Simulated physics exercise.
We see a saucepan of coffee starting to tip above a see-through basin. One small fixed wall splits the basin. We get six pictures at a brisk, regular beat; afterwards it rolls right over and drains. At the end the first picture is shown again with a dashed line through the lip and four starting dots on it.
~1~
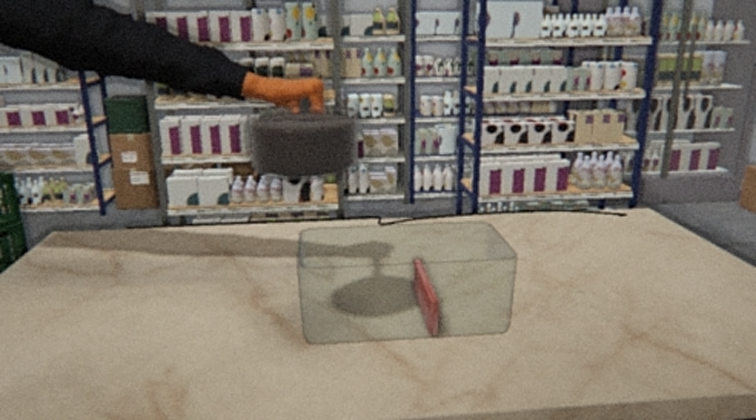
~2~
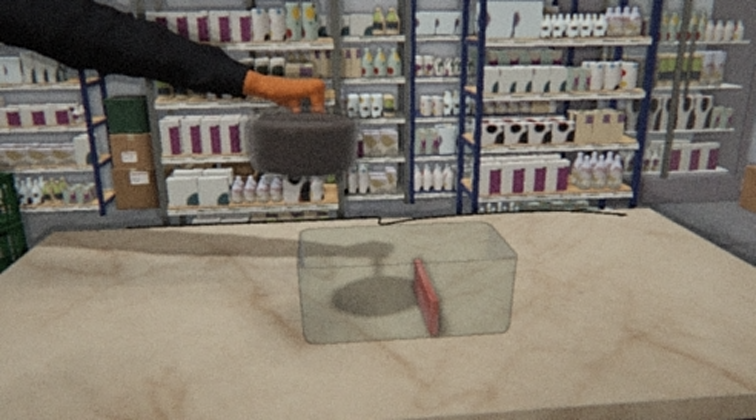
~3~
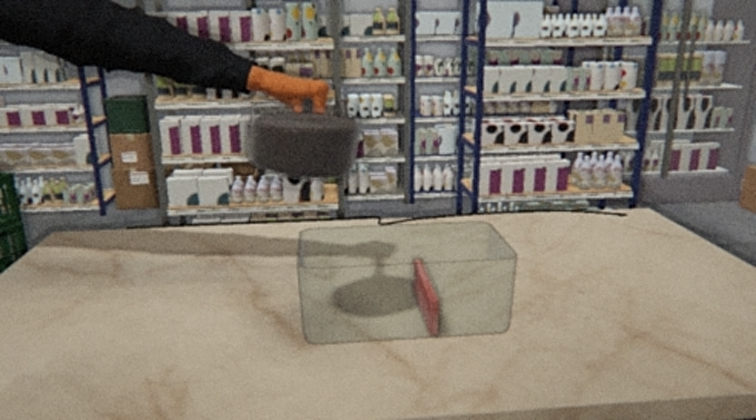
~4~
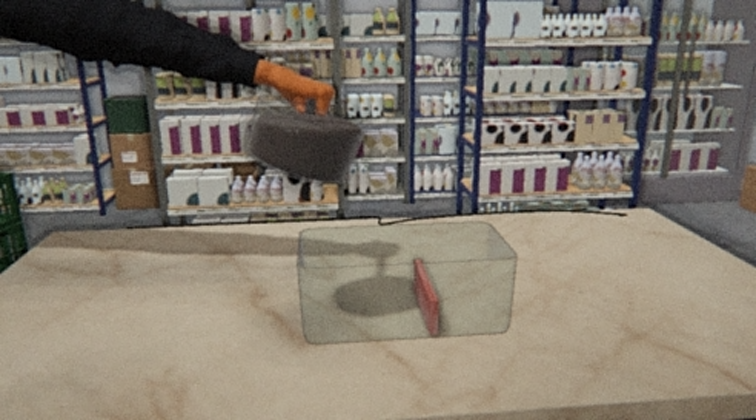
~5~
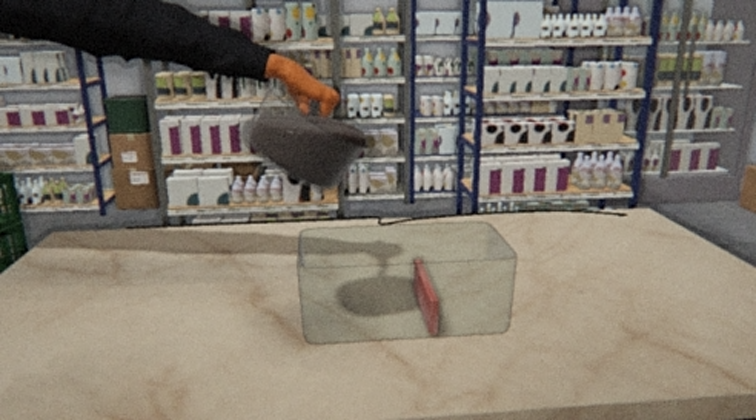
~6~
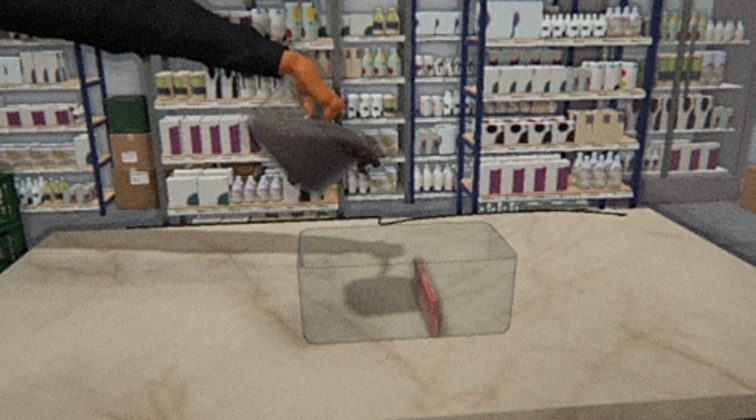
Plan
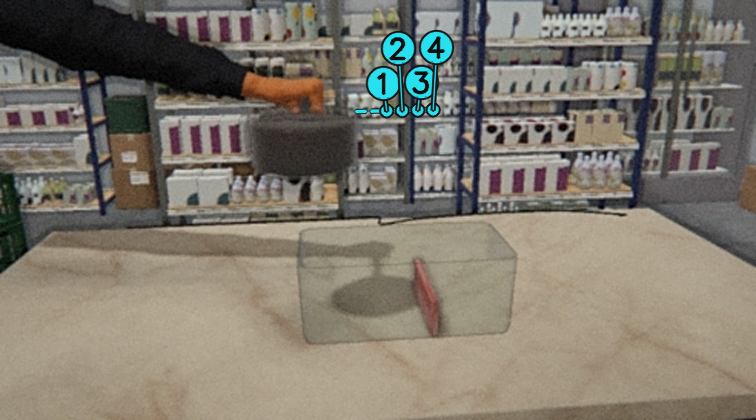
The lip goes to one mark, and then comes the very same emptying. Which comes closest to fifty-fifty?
2 beats the others.
In cyan, 1 at (386, 110); 2 at (402, 110); 3 at (417, 110); 4 at (433, 109).
With 1, about 63 % ends left of the wall and 31 % right of it; 5 % is lost outside.
With 2, about 50 % ends left of the wall and 45 % right of it; 6 % is lost outside.
With 3, about 35 % ends left of the wall and 59 % right of it; 5 % is lost outside.
With 4, about 21 % ends left of the wall and 68 % right of it; 10 % is lost outside.
